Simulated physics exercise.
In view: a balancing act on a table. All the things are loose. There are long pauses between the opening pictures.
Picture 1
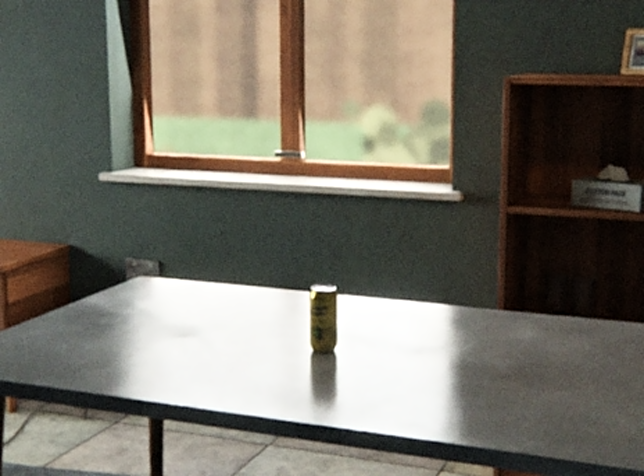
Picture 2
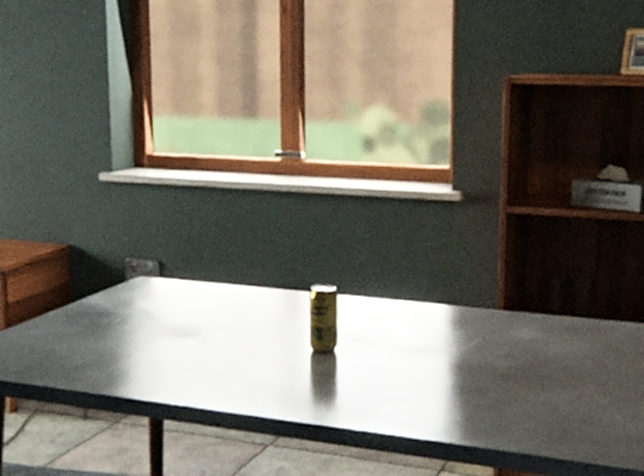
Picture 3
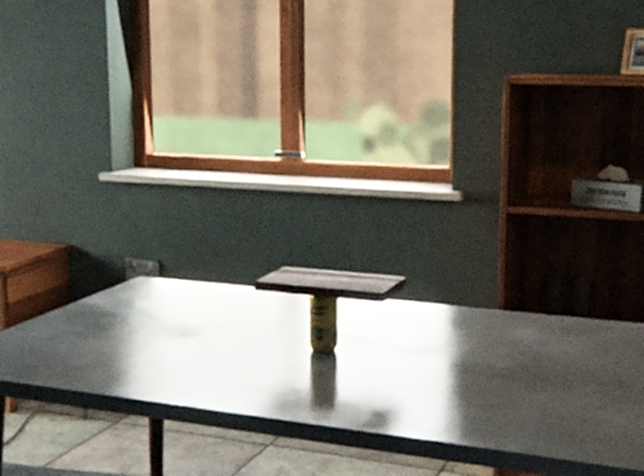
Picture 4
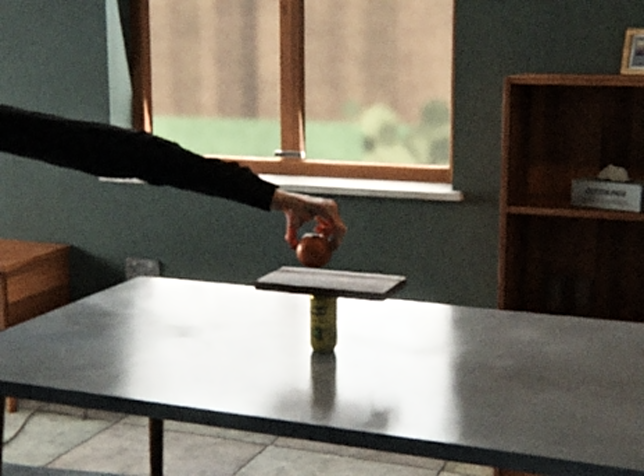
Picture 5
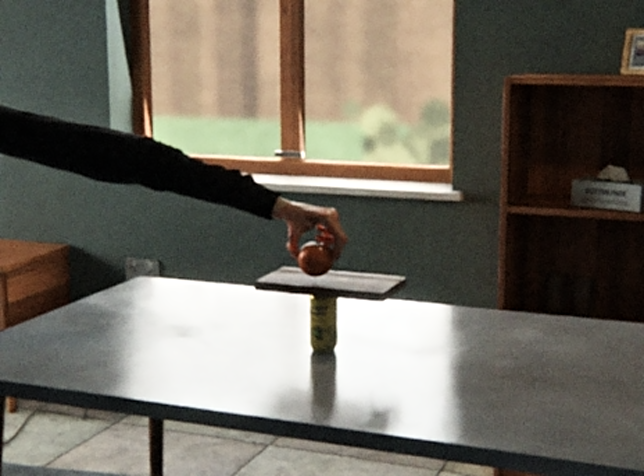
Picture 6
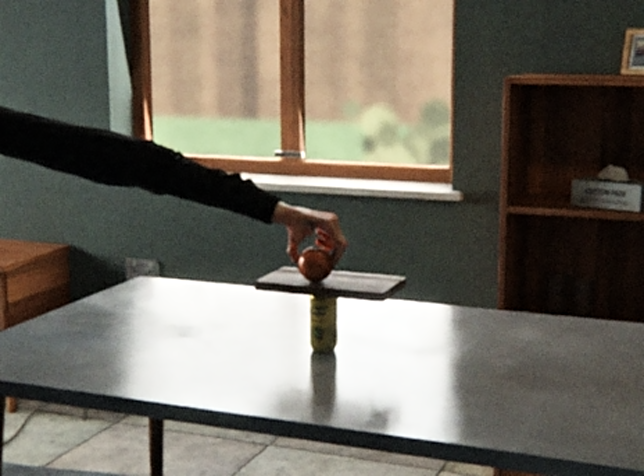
A room with dark green walls and a wood-framed window is seen from a fixed view slightly above a long grey table, with wooden furniture on both sides. A small yellow-green can stands alone near the table's middle, then a flat brown board lies across its top. A dark-sleeved arm reaches in from the left and lowers an orange-red tomato onto the board, keeping its fingers around it.
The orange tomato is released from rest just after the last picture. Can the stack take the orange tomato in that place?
The stack stays up.
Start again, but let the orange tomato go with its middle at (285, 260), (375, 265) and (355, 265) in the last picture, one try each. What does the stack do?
In the first case it keeps its balance; in the second case it gives way; in the third case it comes apart.
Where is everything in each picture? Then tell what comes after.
In the first picture, the last thing is not in view yet.
In the second picture, the last thing is not in view yet.
In the third picture, the last thing is not in view yet; brown board (331, 284).
In the fourth picture, on its way; orange tomato (314, 251); brown board (331, 284).
In the fifth picture, on its way; orange tomato (315, 259); brown board (331, 284).
In the sixth picture, in place under the hand; orange tomato (315, 264); brown board (331, 284).
Then, 0.20 s later than the last frame, all is still.
Then, 0.50 s later than the last frame, orange tomato resting near (315, 265).
When it is over, all 3 as before. End places, in pixels of the last picture, orange tomato near (315, 265). The stack keeps its balance.
